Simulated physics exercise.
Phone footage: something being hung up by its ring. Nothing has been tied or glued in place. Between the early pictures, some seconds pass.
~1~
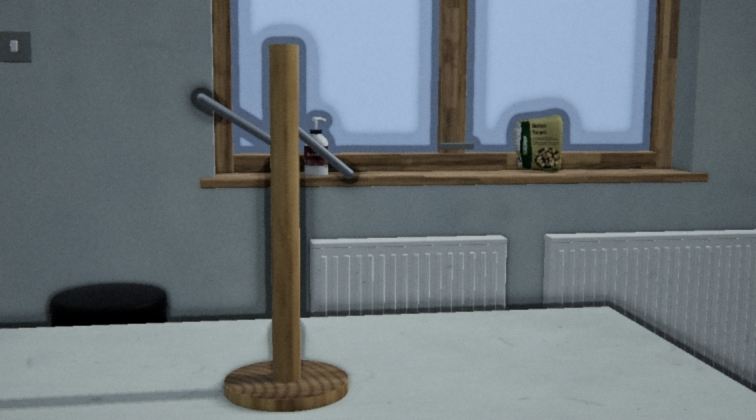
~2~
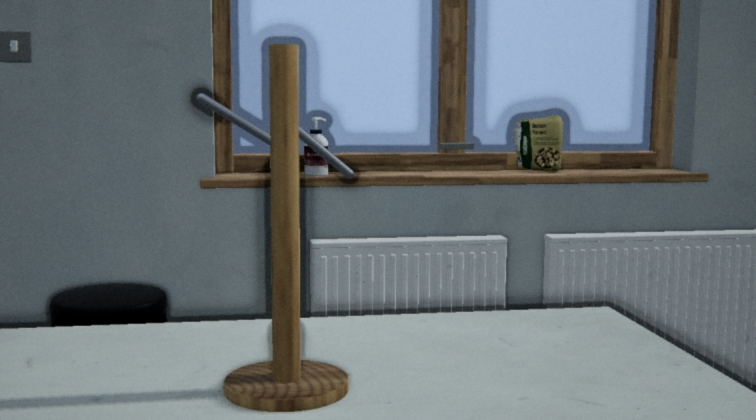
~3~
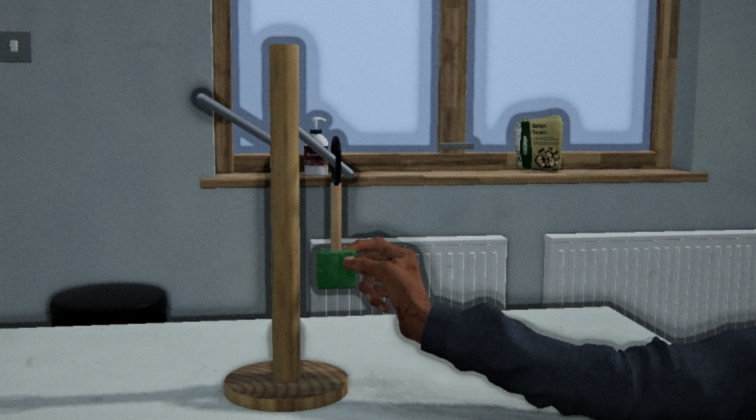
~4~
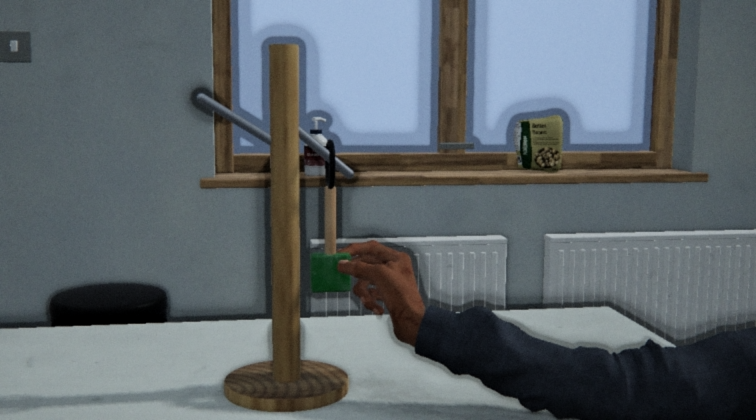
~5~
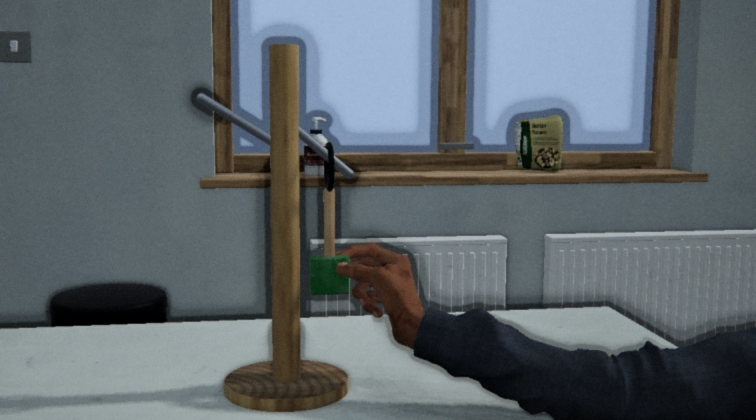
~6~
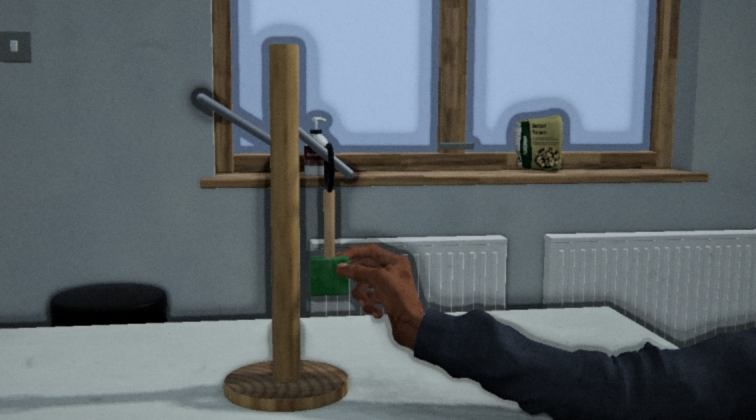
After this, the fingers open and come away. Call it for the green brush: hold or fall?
Fall.
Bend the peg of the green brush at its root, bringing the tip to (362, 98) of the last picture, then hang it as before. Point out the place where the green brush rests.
It comes to a stop at (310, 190).
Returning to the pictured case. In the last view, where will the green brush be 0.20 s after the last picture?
(361, 296).
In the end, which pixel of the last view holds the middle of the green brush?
Roughly at (428, 370).
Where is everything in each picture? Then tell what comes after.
The first frame shows peg stand (278, 222).
The second frame shows peg stand (278, 222).
The third frame shows still on the way; green brush (336, 212); peg stand (278, 222).
The fourth frame shows still on the way; green brush (330, 216); peg stand (278, 222).
The fifth frame shows still on the way; green brush (330, 218); peg stand (278, 222).
The sixth frame shows in place, still held; green brush (330, 219); peg stand (278, 222).
Then, 0.20 s after the last picture, green brush falling near (361, 296).
At rest, the green brush falls off, near (428, 371).
